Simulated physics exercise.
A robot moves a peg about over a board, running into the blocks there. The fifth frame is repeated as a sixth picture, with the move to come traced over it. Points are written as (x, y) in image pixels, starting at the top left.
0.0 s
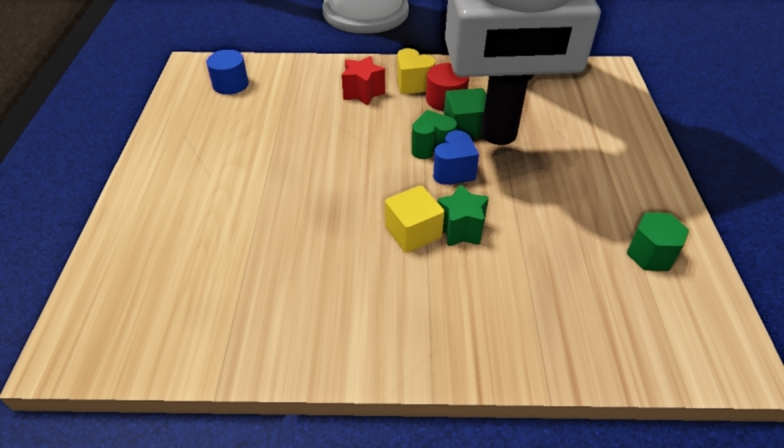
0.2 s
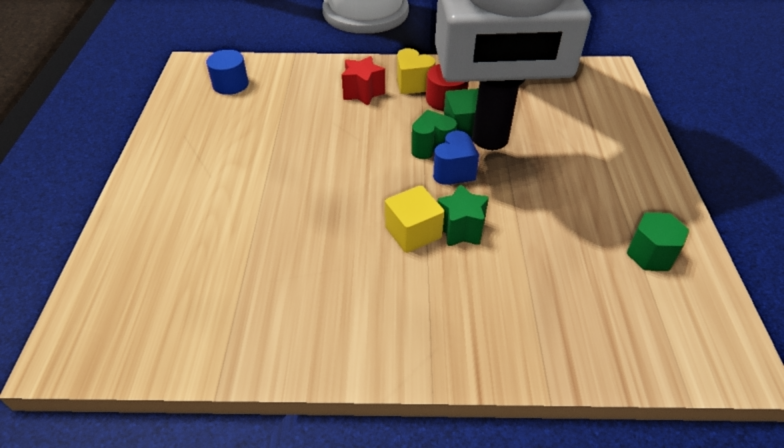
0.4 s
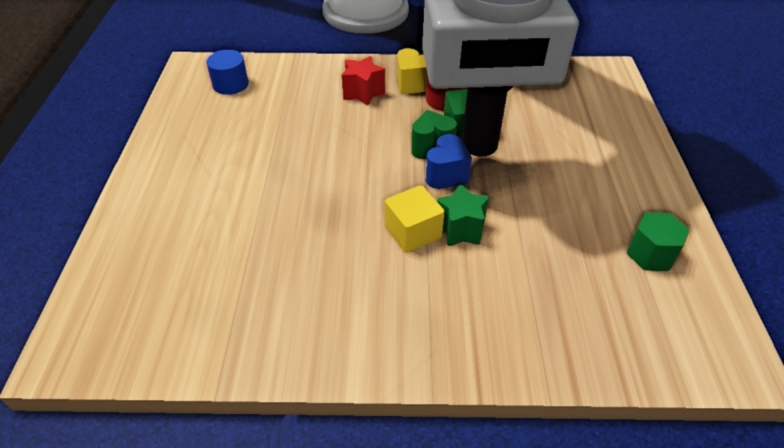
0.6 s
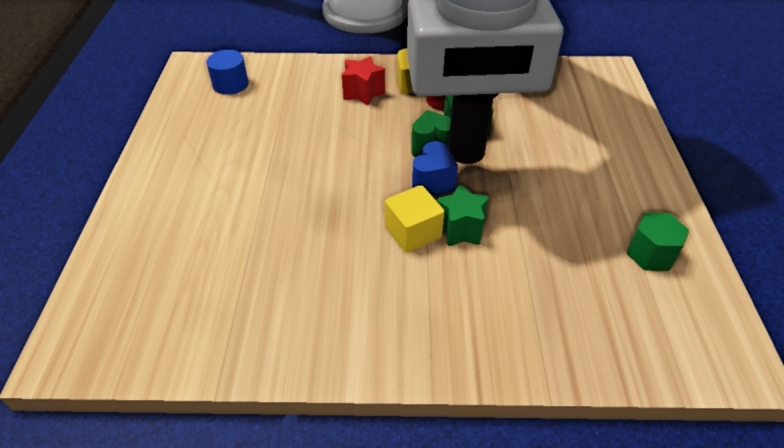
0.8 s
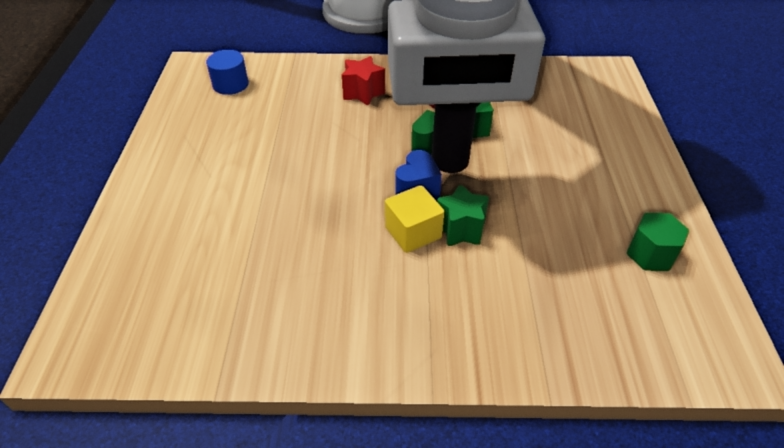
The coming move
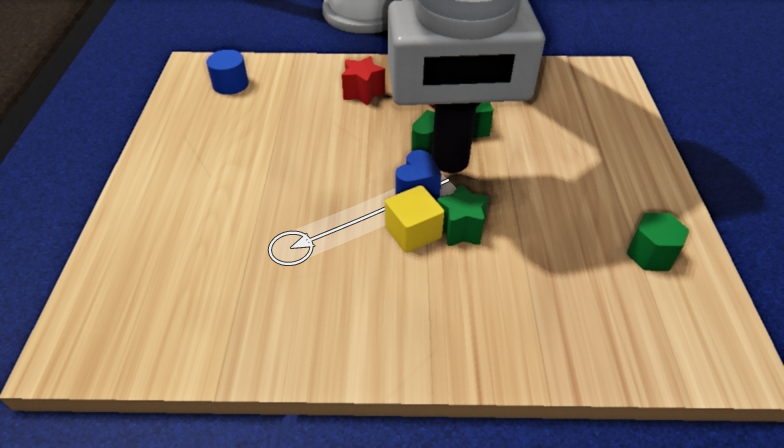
A black peg under a grey robot head moves left and slightly nearer across a pale wooden board on blue cloth, seen from above by a still camera. Beside it sit a blue heart and green blocks, with yellow and red ones behind, a yellow cube and green star in front, a blue cylinder far left and a green block right. The peg pushes the blue heart left and nearer, up close behind the cube.
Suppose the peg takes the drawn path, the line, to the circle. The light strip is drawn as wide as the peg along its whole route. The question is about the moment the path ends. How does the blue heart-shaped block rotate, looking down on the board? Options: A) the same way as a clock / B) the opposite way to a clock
The one that fits is B, the opposite way to a clock.
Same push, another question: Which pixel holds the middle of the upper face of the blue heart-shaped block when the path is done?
It should be at (249, 242) by then.
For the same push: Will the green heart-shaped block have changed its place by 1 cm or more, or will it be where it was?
It is still where it was.
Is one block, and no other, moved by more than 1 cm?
I believe so.
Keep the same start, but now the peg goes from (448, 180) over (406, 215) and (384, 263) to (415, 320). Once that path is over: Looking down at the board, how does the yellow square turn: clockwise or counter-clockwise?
Twists anticlockwise.
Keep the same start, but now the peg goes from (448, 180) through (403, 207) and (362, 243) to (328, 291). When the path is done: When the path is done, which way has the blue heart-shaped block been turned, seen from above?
Prediction: Clockwise.
Drawn move, from (448, 180) directly to (291, 248).
What follows on the original path. One third of the way, peg (400, 183); blue heart-shaped block (367, 191), turned 15° anticlockwise.
Two thirds of the way, peg (345, 206); blue heart-shaped block (310, 217), turned 20° anticlockwise.
At the end, peg (287, 229); yellow square still; blue heart-shaped block (249, 242), turned 30° anticlockwise; green heart-shaped block still.
